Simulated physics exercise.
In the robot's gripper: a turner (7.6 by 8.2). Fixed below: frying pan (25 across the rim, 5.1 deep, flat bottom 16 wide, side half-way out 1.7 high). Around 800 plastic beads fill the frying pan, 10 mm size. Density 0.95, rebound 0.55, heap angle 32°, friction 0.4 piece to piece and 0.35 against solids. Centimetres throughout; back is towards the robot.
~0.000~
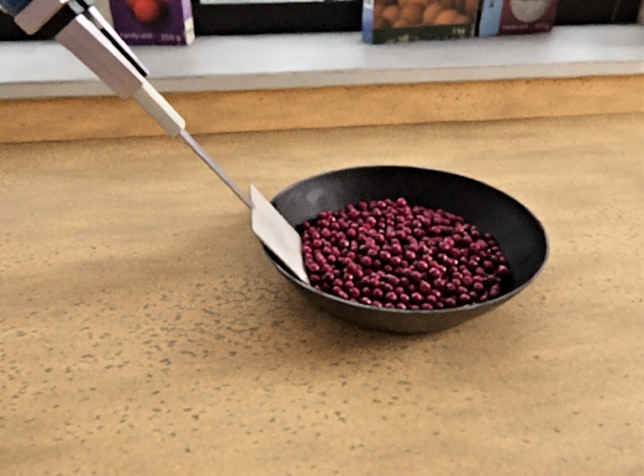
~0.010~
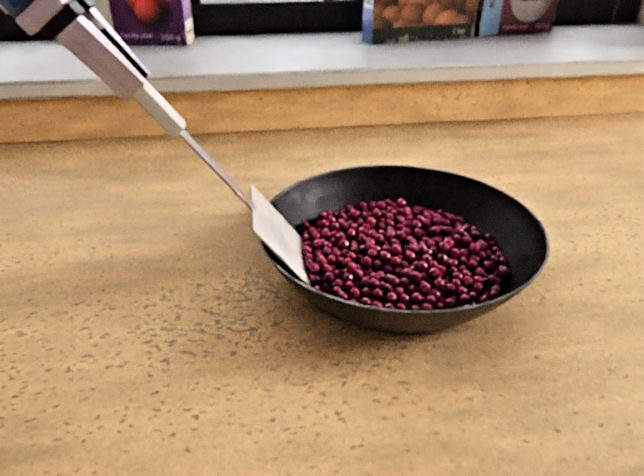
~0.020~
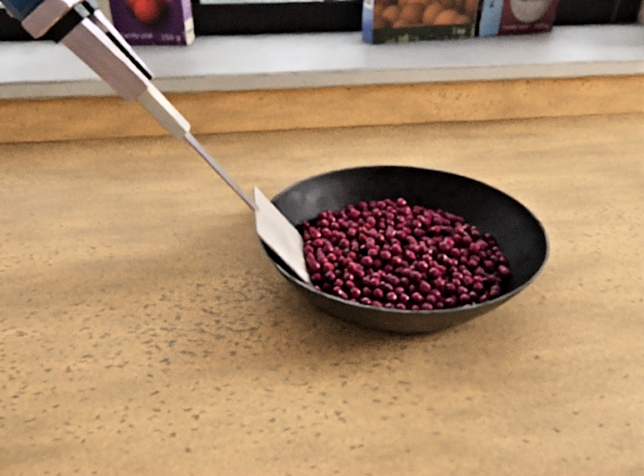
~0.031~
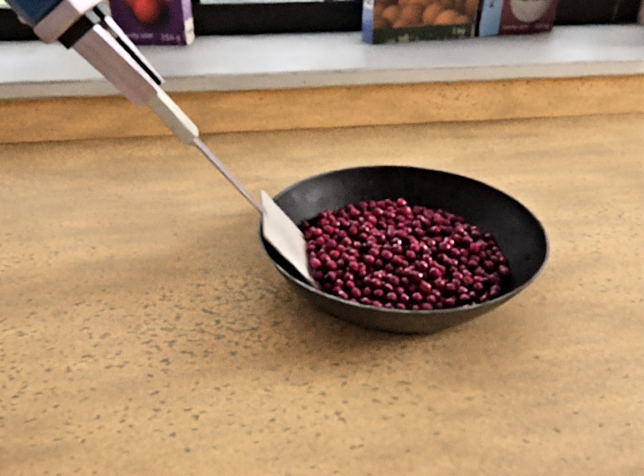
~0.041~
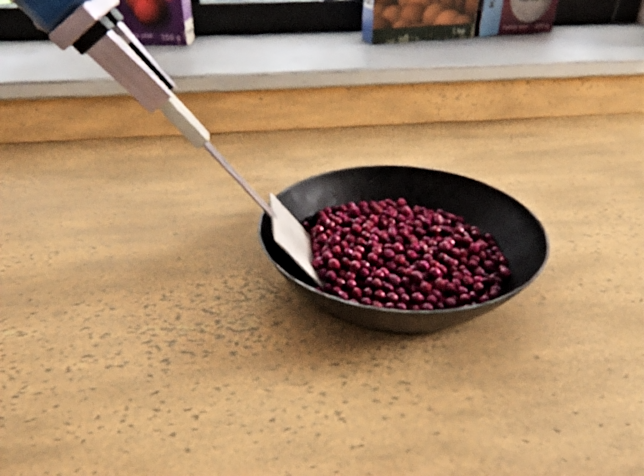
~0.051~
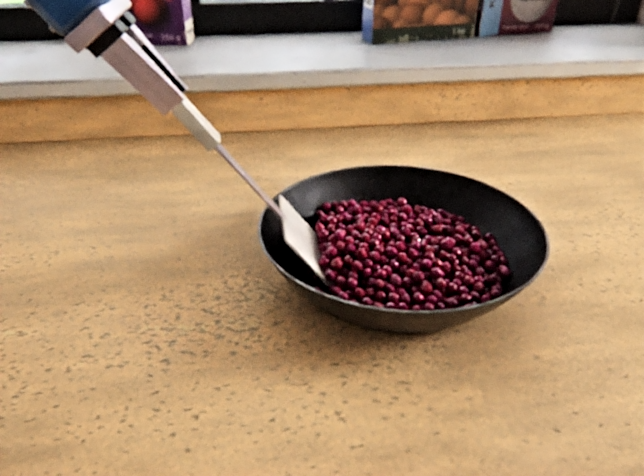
On a speckled tan countertop, a robot arm held a white turner against the left side of a black frying pan full of dark red beads, then slid it slightly right, nudging the nearest beads.
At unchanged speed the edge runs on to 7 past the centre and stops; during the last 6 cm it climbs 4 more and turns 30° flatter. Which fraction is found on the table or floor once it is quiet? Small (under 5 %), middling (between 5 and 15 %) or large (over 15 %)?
Answer: Middling; between 5 and 15 % of the plastic beads finish on the table or floor.
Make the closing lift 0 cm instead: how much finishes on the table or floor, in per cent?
About 0 per cent.
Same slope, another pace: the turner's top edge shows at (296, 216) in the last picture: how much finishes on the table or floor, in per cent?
Some 25 per cent.
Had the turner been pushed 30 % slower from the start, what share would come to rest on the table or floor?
In that case some 5 per cent.
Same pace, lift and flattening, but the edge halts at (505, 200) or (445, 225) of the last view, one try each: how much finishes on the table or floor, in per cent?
Some 30 and 5 per cent.
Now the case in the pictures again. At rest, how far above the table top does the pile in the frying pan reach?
About 6.0 cm.
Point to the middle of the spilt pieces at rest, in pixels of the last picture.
Around (621, 247).
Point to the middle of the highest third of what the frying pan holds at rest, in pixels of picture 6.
Around (477, 236).
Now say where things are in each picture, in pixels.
In the first picture, turner top edge at (251, 205), sloping 54°; upper third of the load around (398, 250), from x 305 to 505, top at y 205; 796 in the frying pan.
In the second picture, turner top edge at (251, 206), sloping 54°; upper third of the load around (398, 250), from x 305 to 505, top at y 205.
In the third picture, turner top edge at (255, 208), sloping 54°; upper third of the load around (397, 250), from x 305 to 505, top at y 205.
In the fourth picture, turner top edge at (262, 211), sloping 54°; upper third of the load around (396, 249), from x 305 to 505, top at y 205.
In the fifth picture, turner top edge at (272, 214), sloping 54°; upper third of the load around (392, 247), from x 305 to 505, top at y 205.
In the sixth picture, turner top edge at (282, 216), sloping 54°; upper third of the load around (391, 245), from x 305 to 505, top at y 200; 796 in the frying pan.
By 0.11 s, sloping 54°, highest piece 7 above the table; 796 in the frying pan.
By 0.16 s, sloping 44°, highest piece 7 above the table; 796 in the frying pan.
By 0.39 s, sloping 24°, highest piece 8 above the table; 717 in the frying pan, 72 on the table or floor, 7 on the blade or in flight.
By 1.44 s, sloping 24°, highest piece 6 above the table; 716 in the frying pan, 80 on the table or floor.
Final count, 716 in the frying pan, 80 on the table or floor. That is 10 % on the table or floor.
